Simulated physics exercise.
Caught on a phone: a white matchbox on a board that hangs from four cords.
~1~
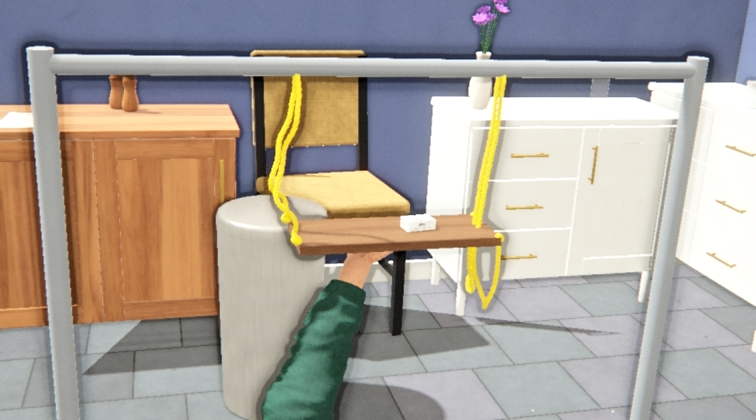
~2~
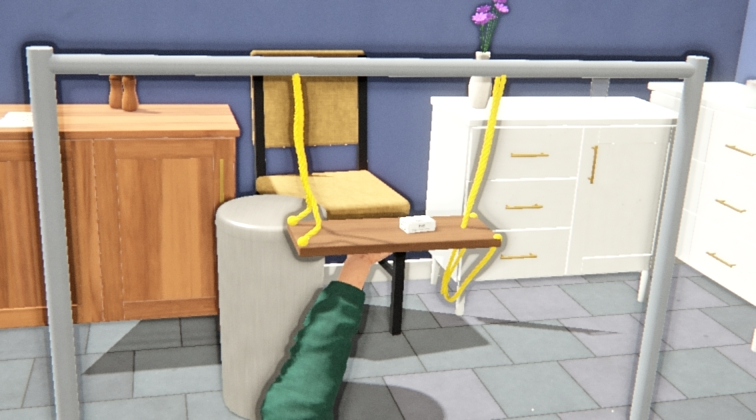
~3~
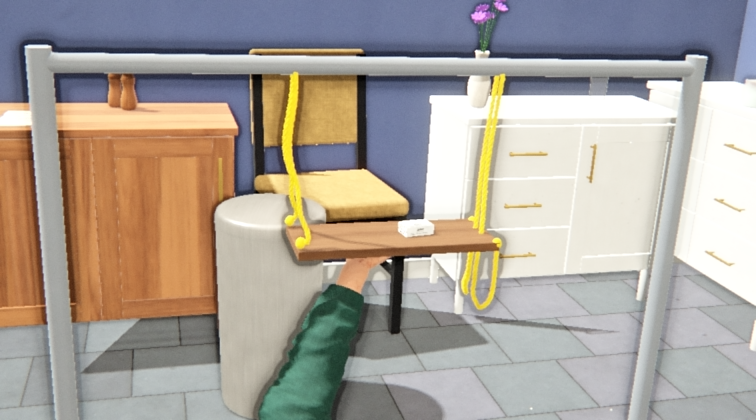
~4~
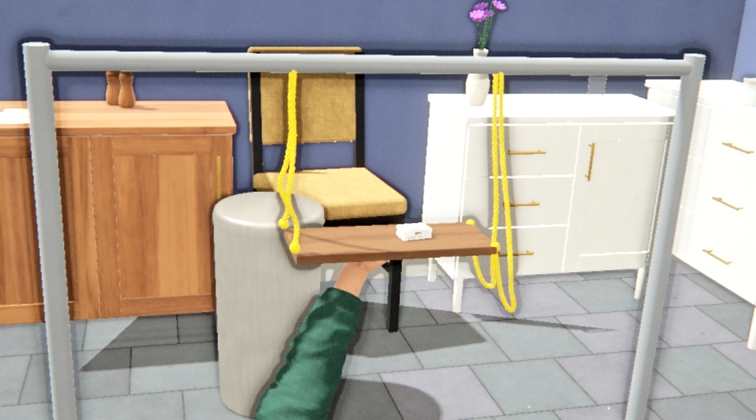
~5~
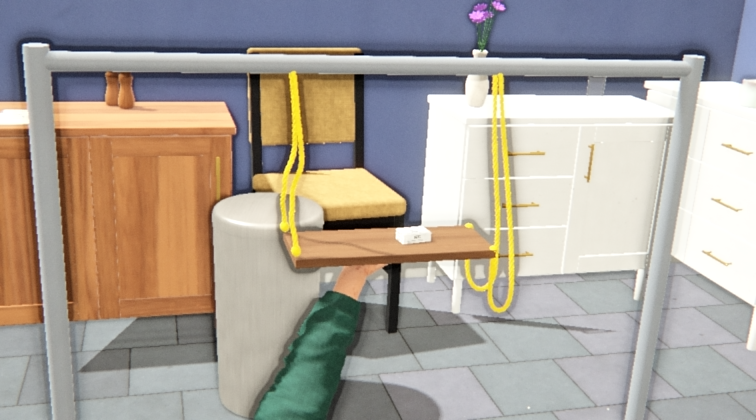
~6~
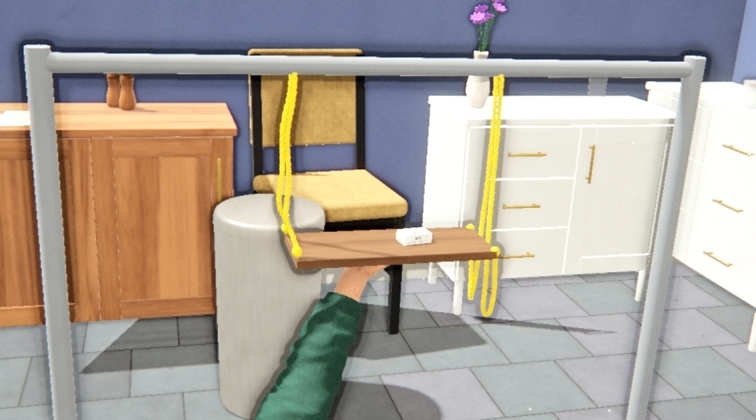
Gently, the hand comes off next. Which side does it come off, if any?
It departs rightward.
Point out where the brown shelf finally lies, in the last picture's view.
Once nothing moves, its middle is at (360, 314) in the last view.
Then, 0.78 s on from there, board tipped 29° down to the right; matchbox on the floor.
Then, 1.40 s on from there, board tipped 48° down to the right; matchbox on the floor.
In the end, board tipped 50° down to the right; matchbox on the floor. The white matchbox tumbles from the right end.
